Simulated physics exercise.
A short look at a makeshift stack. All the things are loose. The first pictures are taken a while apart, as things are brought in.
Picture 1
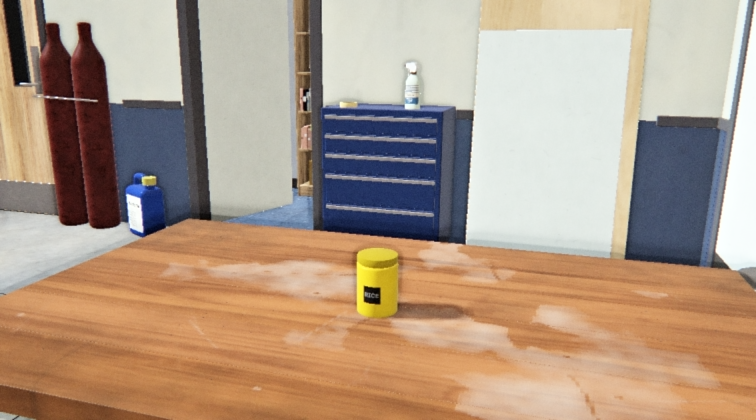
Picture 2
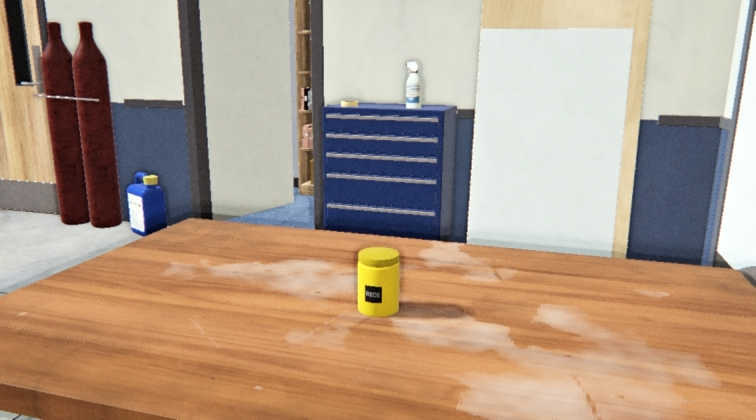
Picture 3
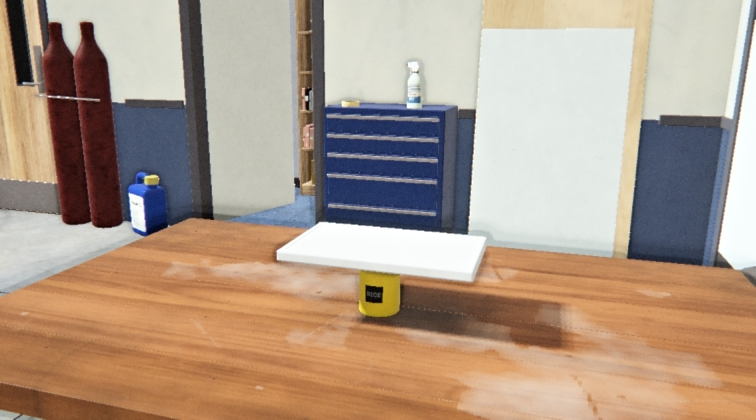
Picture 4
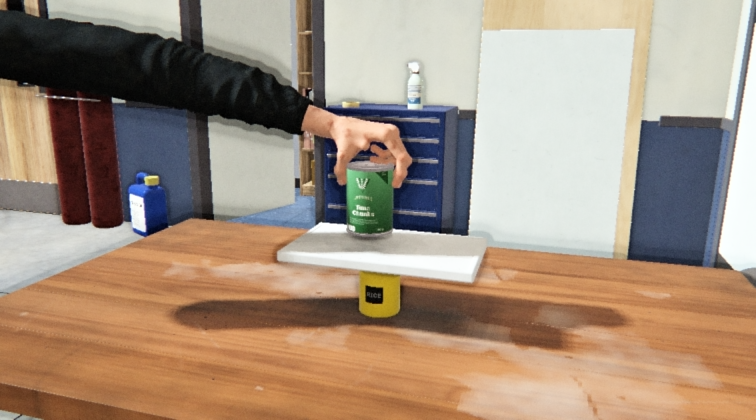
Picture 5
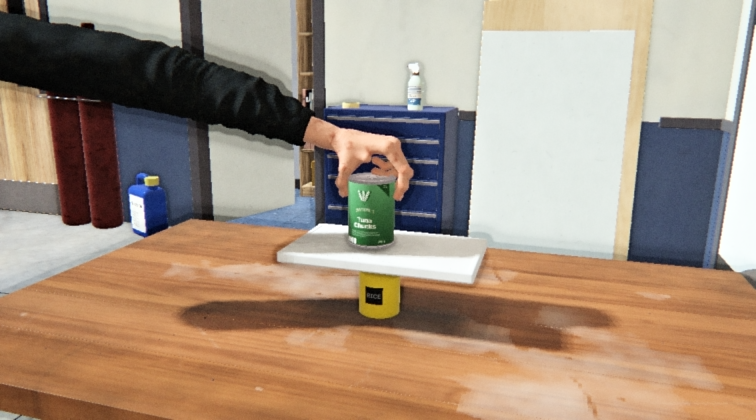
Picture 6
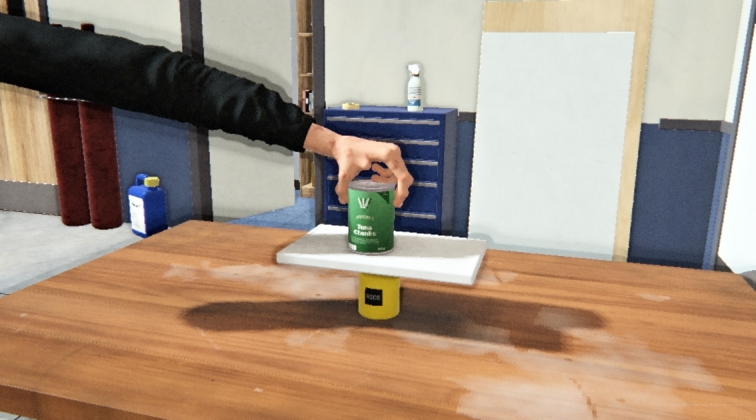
A hand in a black sleeve lowered a green tin onto a white board and kept hold of it, after the board had appeared on top of a yellow jar on a wooden table.
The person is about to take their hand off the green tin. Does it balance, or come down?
In the end the stack stays up.
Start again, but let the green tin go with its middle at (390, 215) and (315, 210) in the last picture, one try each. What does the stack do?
First try: It stays up; second try: It comes apart.
Then, 0.20 s past the last view, nothing moves.
Then, 0.40 s past the last view, green tin resting near (371, 217).
Finally, all 3 still in place. Final places as the last picture's camera would see them, green tin near (371, 217). The stack keeps its balance.
